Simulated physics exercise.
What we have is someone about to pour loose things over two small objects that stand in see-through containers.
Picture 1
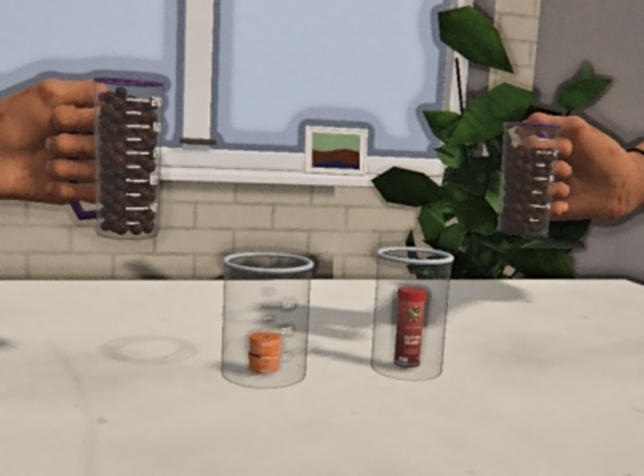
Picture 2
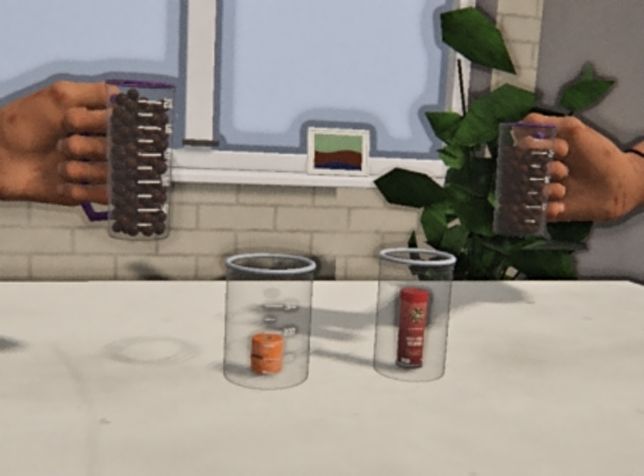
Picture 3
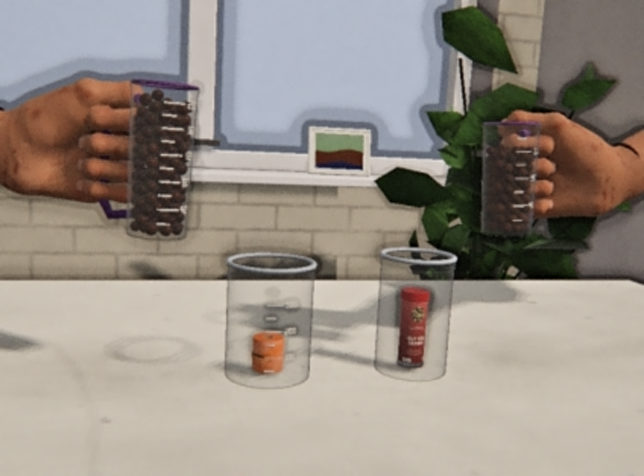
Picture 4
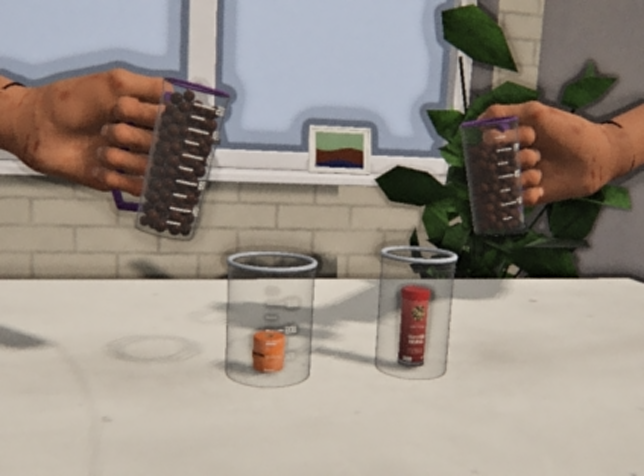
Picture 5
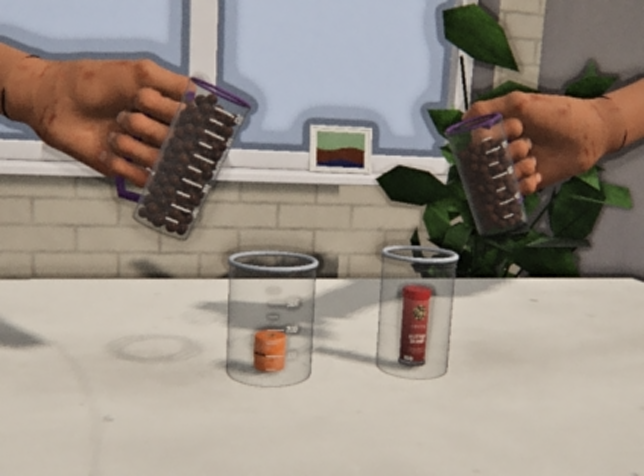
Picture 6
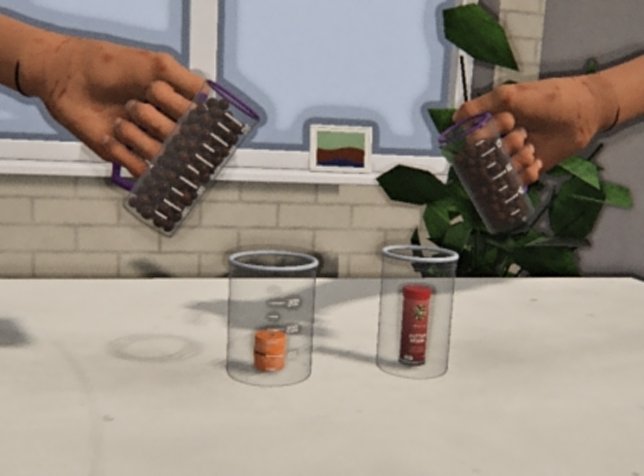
Two hands holding clear cups of small dark brown balls moved inward above two see-through containers, one holding a small orange roll and the other a red tin, then steadily tilted the cups toward each other.
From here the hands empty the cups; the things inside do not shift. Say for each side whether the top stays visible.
In the end the left object is covered over, and the right object remains in view above the fill.
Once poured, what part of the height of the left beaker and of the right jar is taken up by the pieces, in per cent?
Near 55 on the left, 50 on the right.
Then, 0.29 s past the last view, left beaker empty, all of its cupful still in the cup; right jar empty, all of its cupful still in the cup.
Then, 0.65 s past the last view, left beaker nearly empty, nearly all of its cupful still in the cup; right jar empty, all of its cupful still in the cup.
Then, 1.04 s past the last view, left beaker a quarter full, about half of its cupful still in the cup; right jar nearly empty, about half of its cupful still in the cup.
Finally, left beaker half full (surface near (271, 308)), nothing beside it; right jar half full (surface near (415, 310)), nothing beside it; the left thing is covered; the right thing is still showing.
